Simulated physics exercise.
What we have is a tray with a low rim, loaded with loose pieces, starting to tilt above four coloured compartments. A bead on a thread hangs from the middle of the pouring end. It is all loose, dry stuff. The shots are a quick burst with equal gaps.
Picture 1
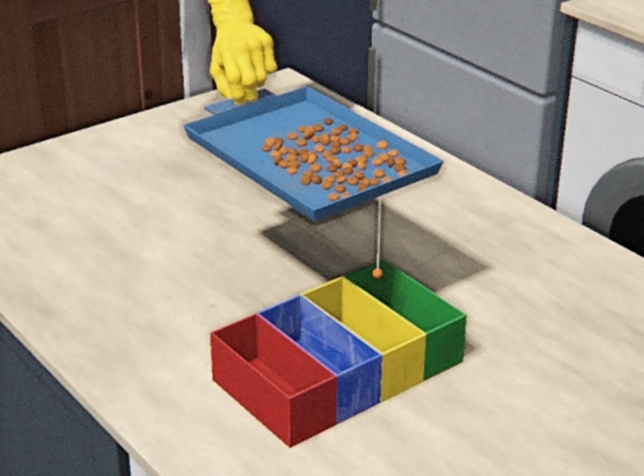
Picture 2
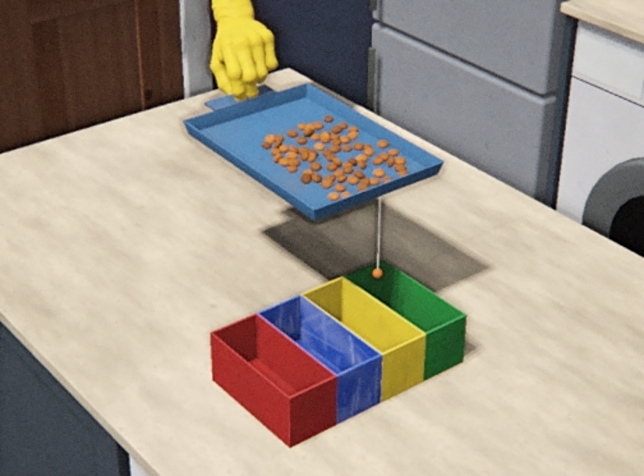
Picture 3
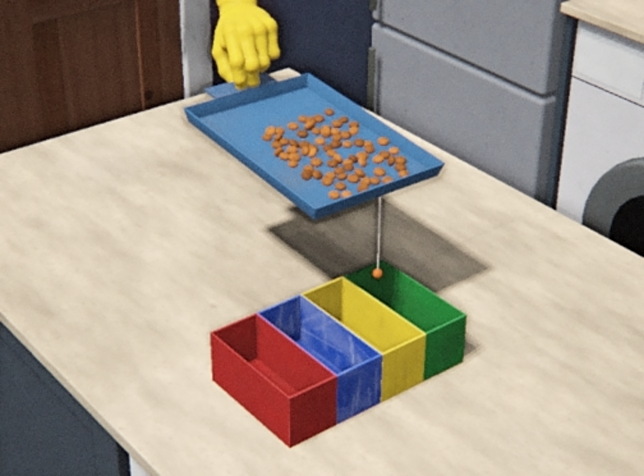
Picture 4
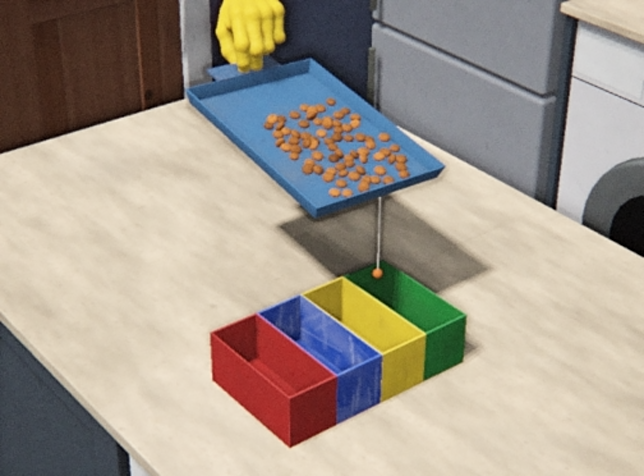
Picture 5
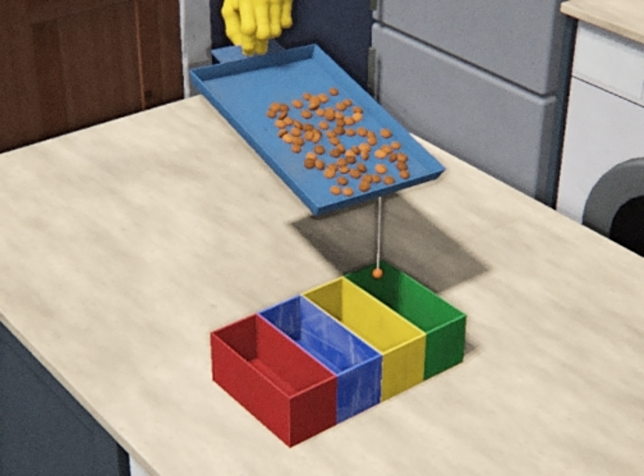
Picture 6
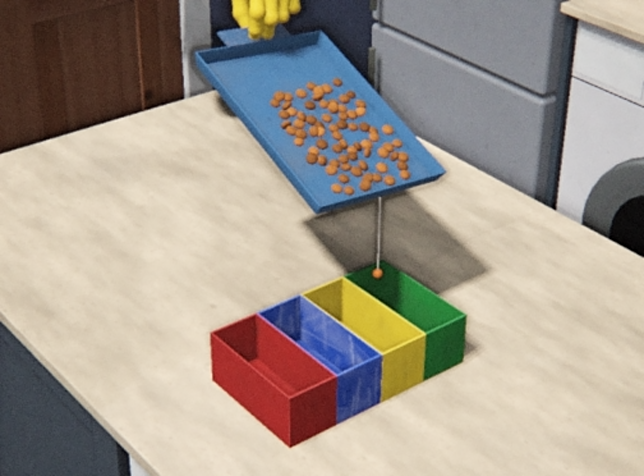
A yellow-gloved hand raised the back of a blue tray of small orange-brown pieces, gradually tilting it toward its front right corner above red, blue, yellow and green compartments, while the pieces stayed on it.
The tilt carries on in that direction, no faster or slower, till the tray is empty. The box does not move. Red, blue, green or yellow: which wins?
The green cell gets the most.
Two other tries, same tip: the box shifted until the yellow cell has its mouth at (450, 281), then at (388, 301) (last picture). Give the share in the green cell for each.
Roughly 10 per cent, and 50 per cent.
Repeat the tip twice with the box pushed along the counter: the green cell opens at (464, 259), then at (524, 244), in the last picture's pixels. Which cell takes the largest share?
One: That yellow cell. Two: The blue cell.
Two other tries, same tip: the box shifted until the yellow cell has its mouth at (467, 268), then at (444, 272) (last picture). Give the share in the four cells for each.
About 100 and 100 per cent.
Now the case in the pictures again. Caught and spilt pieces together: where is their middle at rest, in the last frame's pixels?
Around (446, 323).
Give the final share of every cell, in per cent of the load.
Red cell: 0 %, blue cell: 0 %, yellow cell: 0 %, green cell: 30 %.
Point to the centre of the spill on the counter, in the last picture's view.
Close to (455, 315).
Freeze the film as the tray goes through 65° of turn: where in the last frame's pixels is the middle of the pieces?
Near (403, 172).
Just after the last frame, tray tipped steeply; every one on the tray.
A moment on, tray tipped past a quarter turn; roughly a quarter on the tray; roughly a quarter in the green cell; just a few in the yellow cell; roughly half falling or outside the box.
Further on, tray tipped past a quarter turn; roughly a quarter in the green cell; just a few in the yellow cell; just a few in the blue cell; roughly two thirds falling or outside the box.
When it is over, tray tipped past a quarter turn; roughly a quarter in the green cell; just a few in the yellow cell; just a few in the blue cell; not one in the red cell; roughly two thirds outside the box.
